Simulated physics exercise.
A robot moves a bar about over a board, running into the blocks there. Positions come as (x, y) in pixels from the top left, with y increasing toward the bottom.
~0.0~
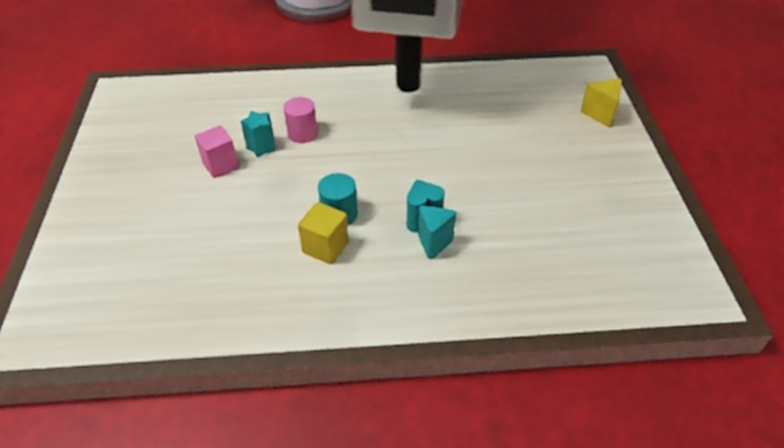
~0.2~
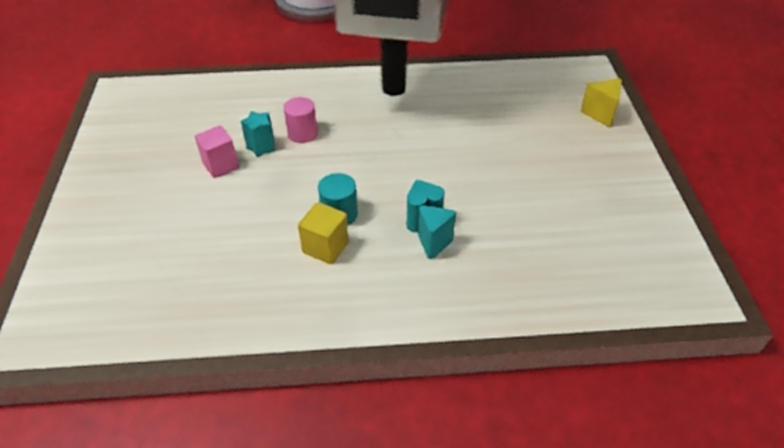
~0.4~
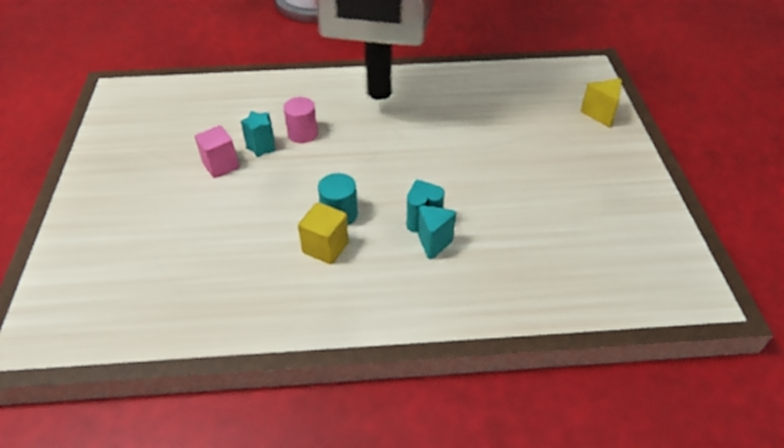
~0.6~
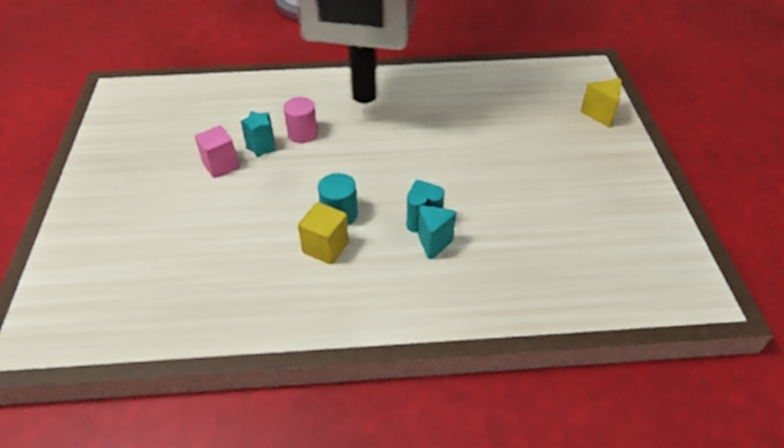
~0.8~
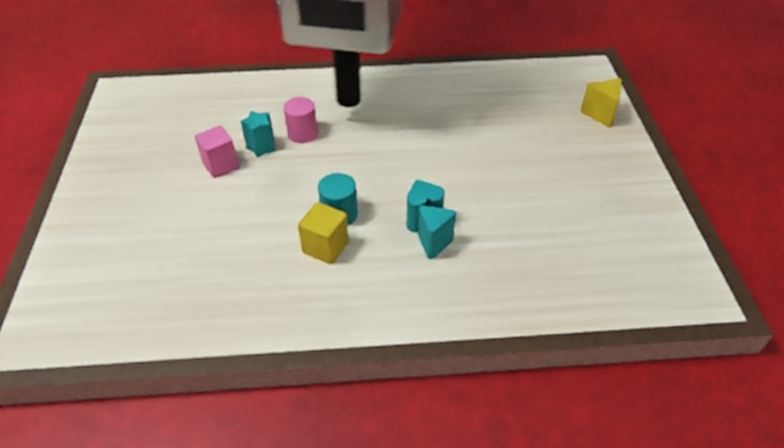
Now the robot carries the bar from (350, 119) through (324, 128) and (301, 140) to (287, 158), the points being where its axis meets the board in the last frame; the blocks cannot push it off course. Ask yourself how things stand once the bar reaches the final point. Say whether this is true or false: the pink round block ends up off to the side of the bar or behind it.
True - the claim holds.
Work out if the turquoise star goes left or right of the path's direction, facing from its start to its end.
Answer: Rightward.
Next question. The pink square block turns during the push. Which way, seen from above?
The sense of turning is anti-clockwise.
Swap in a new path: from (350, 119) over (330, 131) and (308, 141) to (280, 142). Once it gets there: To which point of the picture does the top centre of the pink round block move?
Around (251, 105).
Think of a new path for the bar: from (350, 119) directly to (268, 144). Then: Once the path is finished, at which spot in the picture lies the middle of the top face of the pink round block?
Around (232, 120).
The first path, step by step. Halfway along, bar (309, 114); turquoise star (251, 120), turned 15° anticlockwise; pink round block (279, 111).
At the end, bar (284, 139); pink square block (203, 138), turned 20° anticlockwise; turquoise star (224, 123); pink round block (255, 123).
